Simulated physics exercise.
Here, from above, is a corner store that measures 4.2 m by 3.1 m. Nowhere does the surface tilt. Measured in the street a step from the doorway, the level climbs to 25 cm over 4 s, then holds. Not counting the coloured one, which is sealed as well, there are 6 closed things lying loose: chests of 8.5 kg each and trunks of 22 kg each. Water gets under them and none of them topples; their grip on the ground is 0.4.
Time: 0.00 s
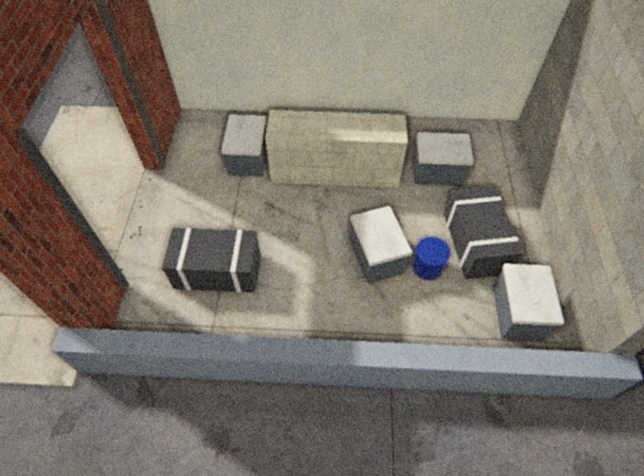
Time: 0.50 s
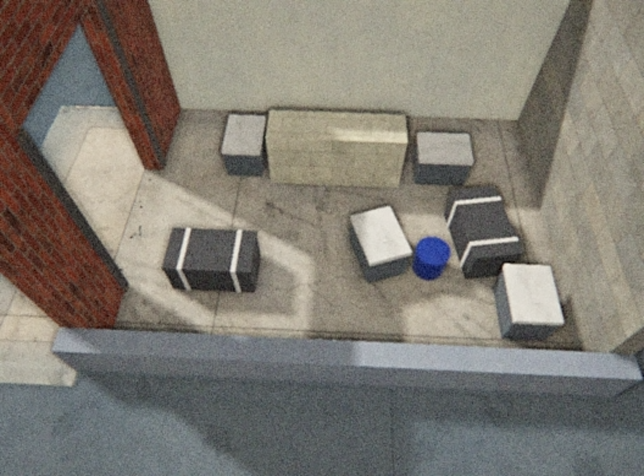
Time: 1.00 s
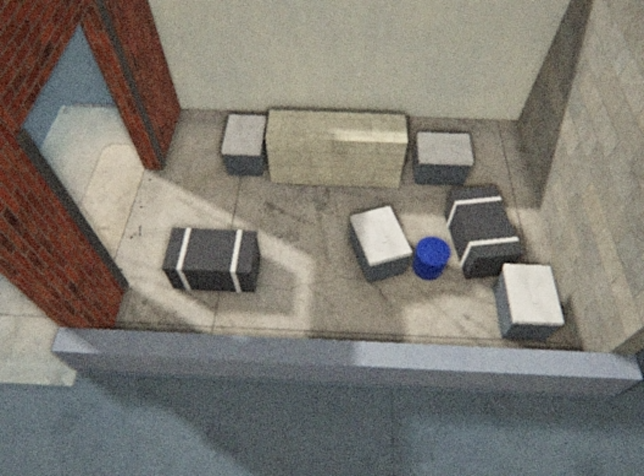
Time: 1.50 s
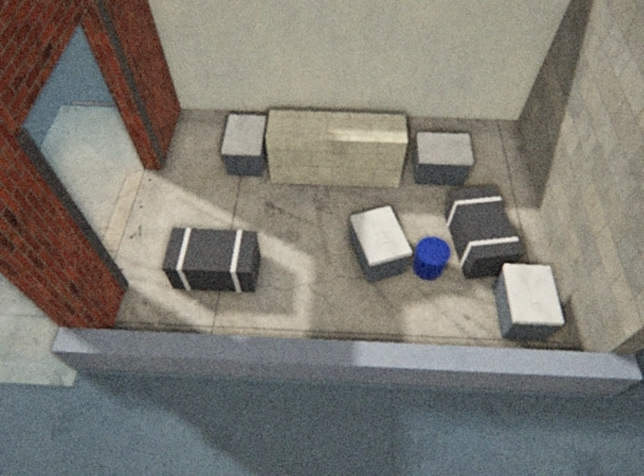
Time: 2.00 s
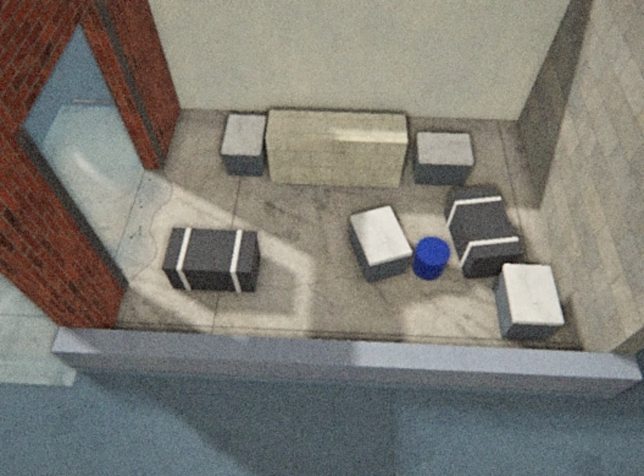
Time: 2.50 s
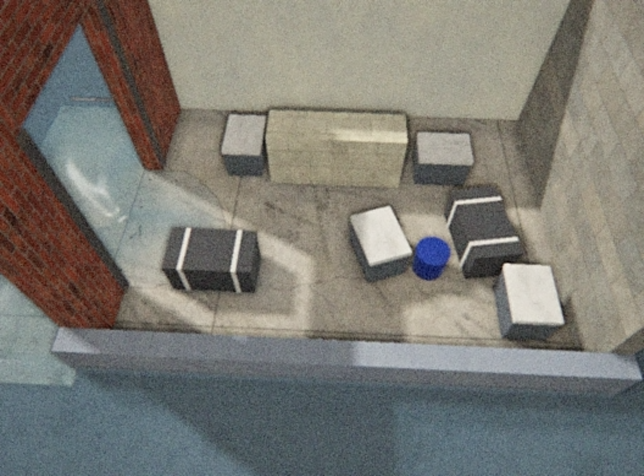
A small corner store seen from above holds a blue pail, pale boxes, dark trunks with white bands and a long counter, all motionless. Water spreads across the dry street outside, then creeps in through the doorway at left and over the nearby floor, while nothing inside shifts.
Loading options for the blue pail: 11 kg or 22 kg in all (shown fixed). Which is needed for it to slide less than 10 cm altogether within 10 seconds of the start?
Only the bigger ballast works.
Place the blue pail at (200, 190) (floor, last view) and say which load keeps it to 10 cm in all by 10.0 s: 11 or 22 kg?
Note: None OK.
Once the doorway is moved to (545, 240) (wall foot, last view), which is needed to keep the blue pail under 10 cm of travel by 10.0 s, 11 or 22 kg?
In that setup neither mass works.
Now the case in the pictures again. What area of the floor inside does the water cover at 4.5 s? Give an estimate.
Some 6.5 m2.
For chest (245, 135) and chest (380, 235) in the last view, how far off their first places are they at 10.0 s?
The first is 80 cm from its start, the second 150 cm.
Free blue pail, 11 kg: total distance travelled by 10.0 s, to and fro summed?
It covers about 300 cm altogether.
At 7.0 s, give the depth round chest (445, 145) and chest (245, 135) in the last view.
Around 6 cm and 4 cm.
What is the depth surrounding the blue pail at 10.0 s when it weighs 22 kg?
About 17 cm.
After 3.5 s the blue pail would be 0 cm from its start with 11 kg and 0 cm from its start with 22 kg; 0 cm of water round it then.
After 4.5 s the blue pail would be 1 cm from its start with 11 kg and 0 cm from its start with 22 kg; 0 cm of water round it then.
After 7.0 s the blue pail would be 63 cm from its start with 11 kg and 1 cm from its start with 22 kg; 10 cm of water round it then.
After 10.0 s the blue pail would be 180 cm from its start with 11 kg and 1 cm from its start with 22 kg; 17 cm of water round it then.
